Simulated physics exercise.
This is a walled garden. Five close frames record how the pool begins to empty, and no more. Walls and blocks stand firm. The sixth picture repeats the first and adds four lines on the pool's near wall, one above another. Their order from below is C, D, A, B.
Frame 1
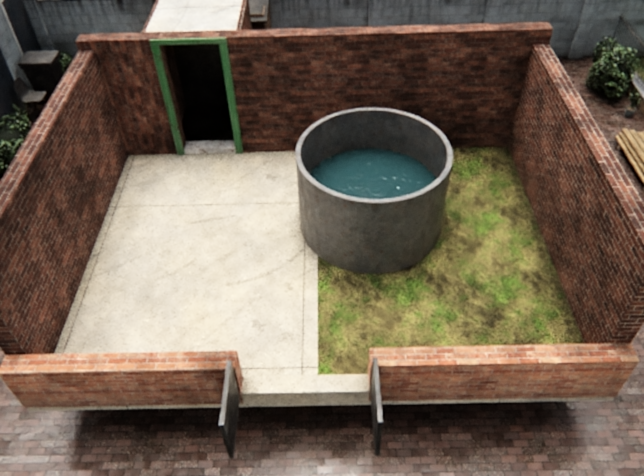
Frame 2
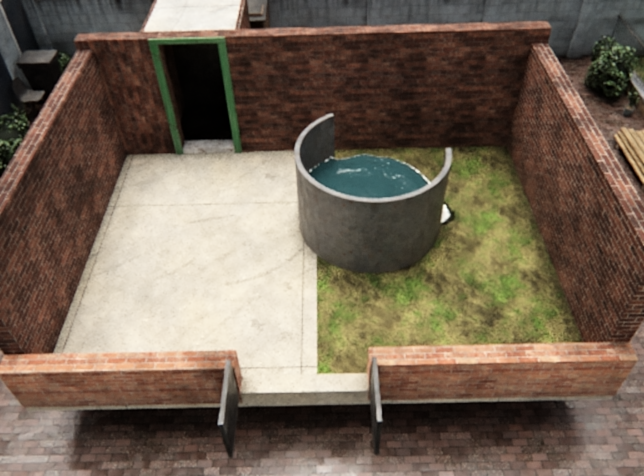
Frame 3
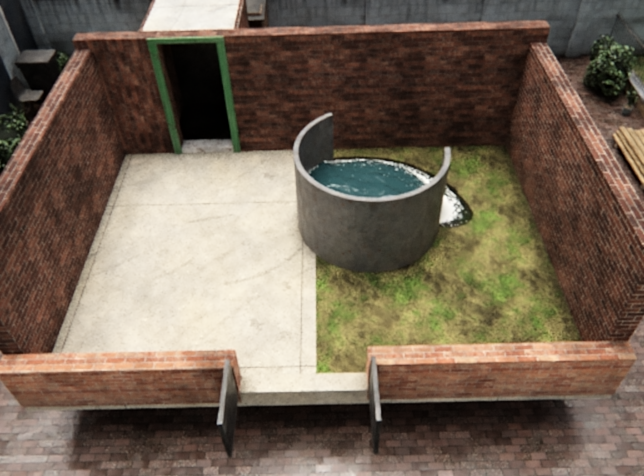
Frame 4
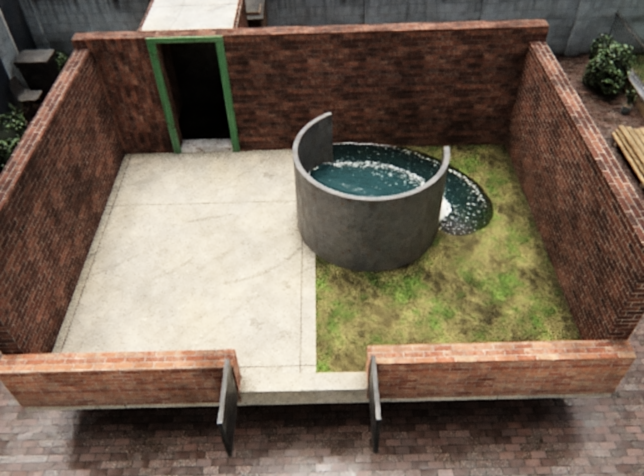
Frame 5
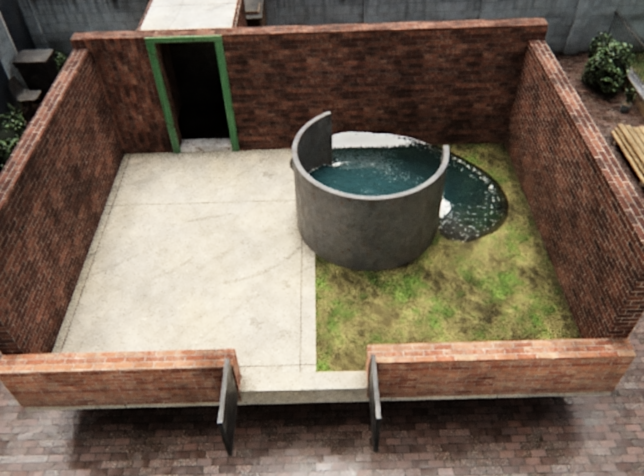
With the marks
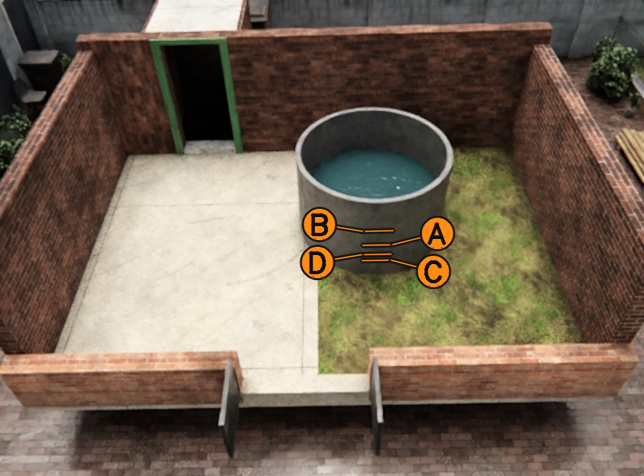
Water pours from the round pool's open back and spreads right across the grass.
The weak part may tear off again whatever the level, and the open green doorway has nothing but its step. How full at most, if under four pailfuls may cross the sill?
Use level B.
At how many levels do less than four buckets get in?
All of the four.
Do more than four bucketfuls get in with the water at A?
No, not at all.
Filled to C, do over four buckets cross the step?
No.
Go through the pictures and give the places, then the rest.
The first frame shows water in the pool at rest, its middle at (372, 189); foot of the green doorway at (211, 153); open gate at (303, 347).
The second frame shows front seen at (445, 220), 2 % of the ground wet.
The third frame shows front seen at (463, 219), 6 % of the ground wet.
The fourth frame shows front seen at (480, 223), 11 % of the ground wet.
The fifth frame shows front seen at (499, 219), 14 % of the ground wet.
On the marked copy, A at (377, 245); B at (378, 231); C at (376, 260); D at (376, 254); from the bottom up C, D, A, B.
For level A, nothing gets over.
For level B, a splash gets over, under a bucket.
For level C, nothing gets over.
For level D, nothing gets over.
